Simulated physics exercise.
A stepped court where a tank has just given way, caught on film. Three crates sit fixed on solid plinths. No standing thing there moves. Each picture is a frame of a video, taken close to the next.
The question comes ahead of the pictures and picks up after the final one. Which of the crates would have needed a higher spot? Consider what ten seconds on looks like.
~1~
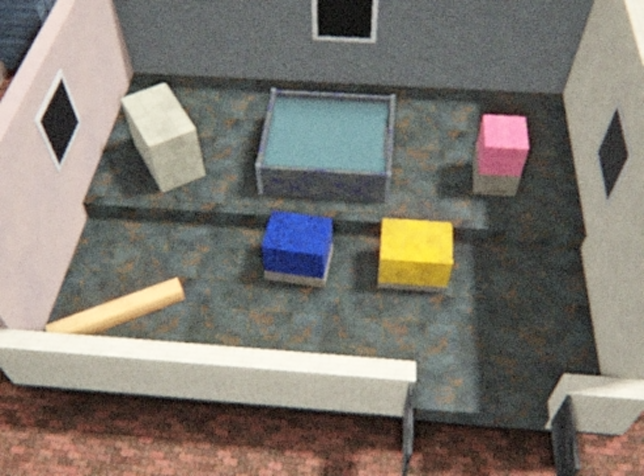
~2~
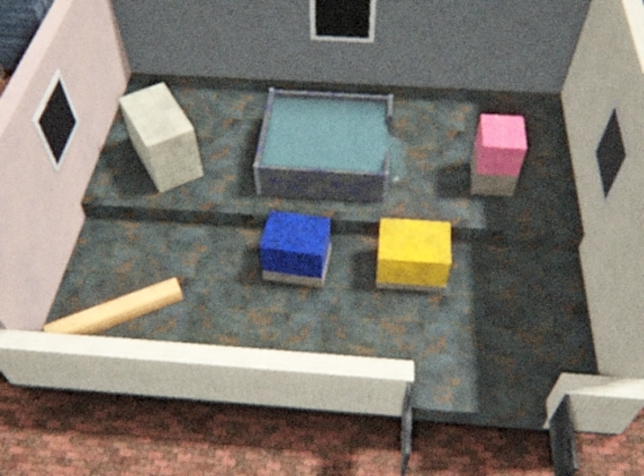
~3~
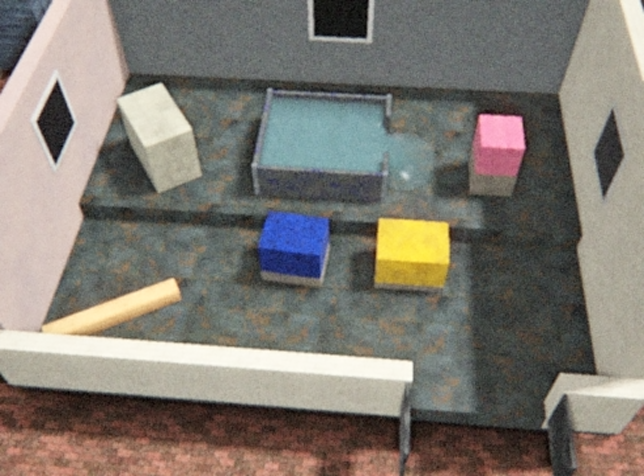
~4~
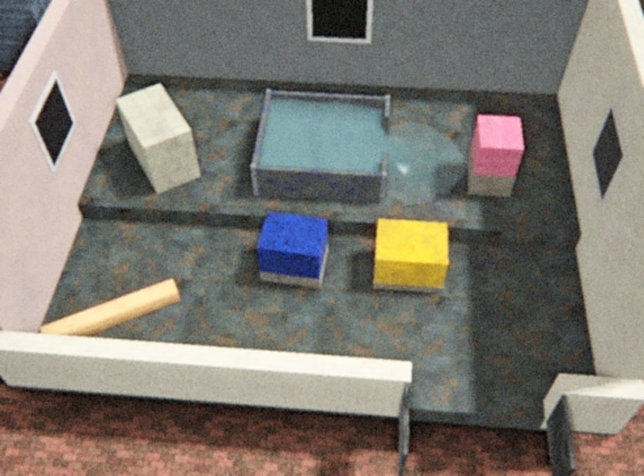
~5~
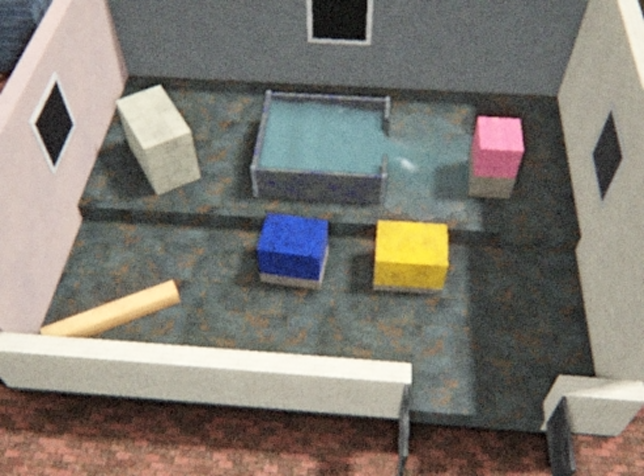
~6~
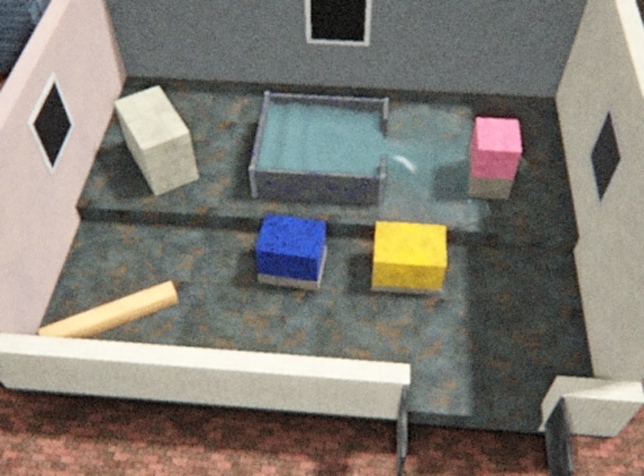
Outcome: The pink crate ends up clear of the water. The yellow crate ends up clear of the water. The blue crate ends up clear of the water.
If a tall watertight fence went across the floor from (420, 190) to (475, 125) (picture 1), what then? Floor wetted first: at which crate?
That would be the yellow one.
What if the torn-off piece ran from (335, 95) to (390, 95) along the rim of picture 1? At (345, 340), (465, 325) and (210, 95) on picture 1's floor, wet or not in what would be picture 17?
Taking them in turn, I get left untouched, then left untouched, then sodden.
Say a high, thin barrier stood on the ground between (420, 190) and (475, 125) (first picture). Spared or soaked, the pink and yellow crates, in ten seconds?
Next, the pink crate is never reached, but the yellow crate is inundated.
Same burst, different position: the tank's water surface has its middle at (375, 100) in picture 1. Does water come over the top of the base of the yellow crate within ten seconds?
Yellow is left alone.
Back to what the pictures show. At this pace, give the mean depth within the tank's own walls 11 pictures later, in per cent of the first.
By my count, 58 per cent.
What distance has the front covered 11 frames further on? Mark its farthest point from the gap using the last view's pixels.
I'd say near (559, 378).
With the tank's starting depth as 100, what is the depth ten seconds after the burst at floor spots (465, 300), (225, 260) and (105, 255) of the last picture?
Depths of roughly 6, 2 and 2 per cent.
A moment on, water covers 20 % of the floor; the pink crate water round its plinth, the yellow crate water round its plinth, the blue crate not reached.
Next, water covers 30 % of the floor; the pink crate water round its plinth, the yellow crate water round its plinth, the blue crate not reached.
Then, water covers 35 % of the floor; the pink crate water round its plinth, the yellow crate water round its plinth, the blue crate water round its plinth.
Later, water covers 45 % of the floor; the pink crate water round its plinth, the yellow crate water round its plinth, the blue crate water round its plinth.
In the end, water covers 65 % of the floor; the pink crate stayed above the water, the yellow crate stayed above the water, the blue crate stayed above the water.
